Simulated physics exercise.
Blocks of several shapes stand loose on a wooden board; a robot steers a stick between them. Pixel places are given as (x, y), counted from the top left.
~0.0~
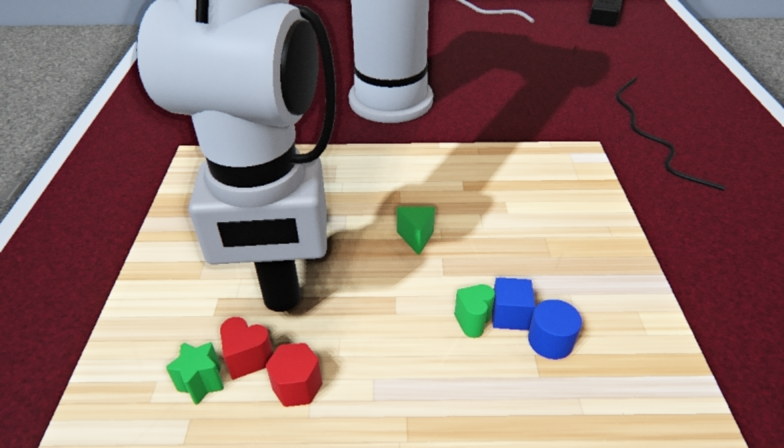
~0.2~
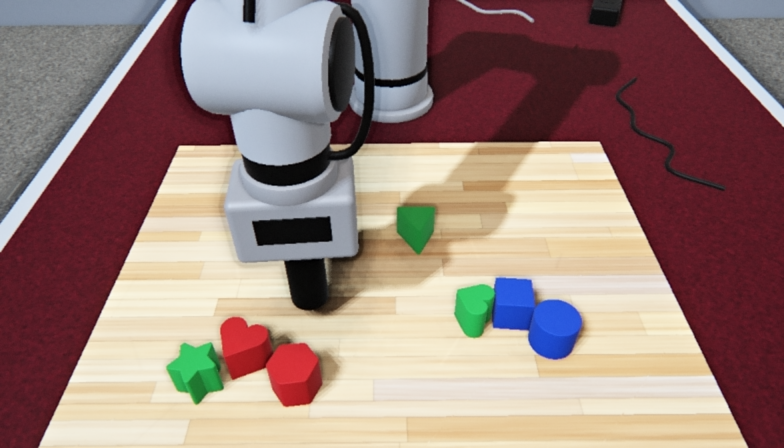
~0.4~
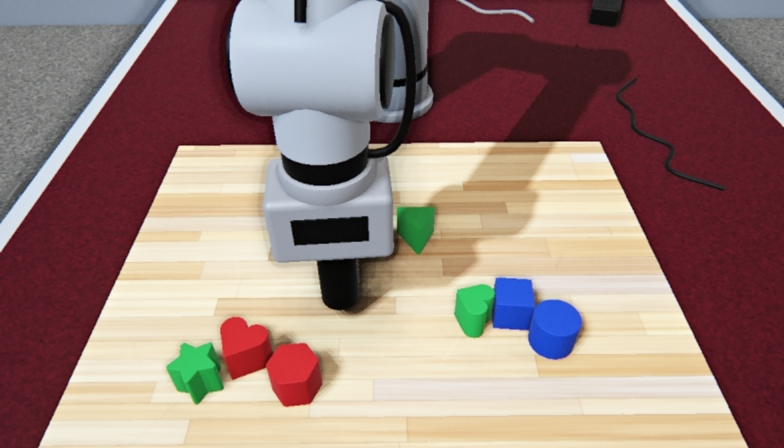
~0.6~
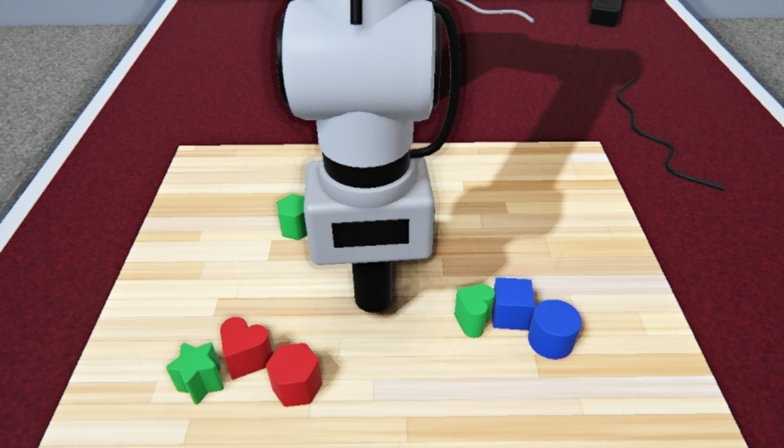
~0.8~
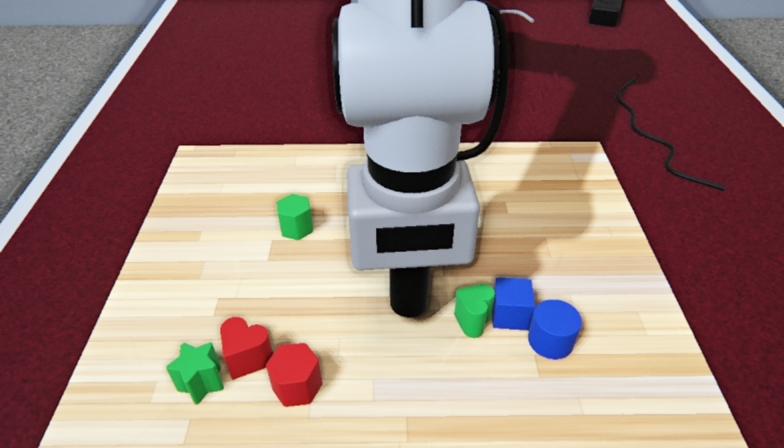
A robot arm sliding its black stick rightward across a wooden board, passing among green, red and blue blocks without moving them.
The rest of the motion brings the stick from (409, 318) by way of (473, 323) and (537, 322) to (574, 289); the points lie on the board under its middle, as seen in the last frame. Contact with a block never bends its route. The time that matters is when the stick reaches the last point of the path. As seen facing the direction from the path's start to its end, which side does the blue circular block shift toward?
Rightward.
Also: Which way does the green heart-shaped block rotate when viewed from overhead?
Seen from overhead, it turns anticlockwise.
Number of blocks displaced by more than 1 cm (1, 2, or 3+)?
There will be three or more blocks that move more than 1 cm.
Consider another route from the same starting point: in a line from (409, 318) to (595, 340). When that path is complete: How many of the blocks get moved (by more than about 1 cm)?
I foresee three or more blocks being moved.
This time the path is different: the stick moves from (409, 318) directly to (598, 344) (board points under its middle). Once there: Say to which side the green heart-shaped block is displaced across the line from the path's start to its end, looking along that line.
It shifts to the left.
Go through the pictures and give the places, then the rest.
In the first frame, tip of the stick at (282, 298), middles of tops, green heart-shaped block at (477, 297), blue square block at (515, 291), blue circular block at (558, 316).
In the second frame, stick at (310, 297), nothing pushed.
In the third frame, stick at (340, 296), nothing pushed.
In the fourth frame, stick at (373, 299), nothing pushed.
In the fifth frame, stick at (409, 303), green heart-shaped block at (477, 297), blue square block at (515, 291), blue circular block at (558, 316).
What follows on the original path. One third of the way, stick at (477, 309); green heart-shaped block at (507, 285), turned 20° anticlockwise; blue square block at (543, 286), turned 40° clockwise; blue circular block at (569, 320).
Two thirds of the way, stick at (542, 307); green heart-shaped block at (523, 272), turned 70° anticlockwise; blue square block at (569, 274), turned 80° clockwise; blue circular block at (581, 322).
At the end, stick at (579, 275); green heart-shaped block at (524, 271), turned 70° anticlockwise; blue square block at (592, 243), turned 25° clockwise; blue circular block at (586, 323).
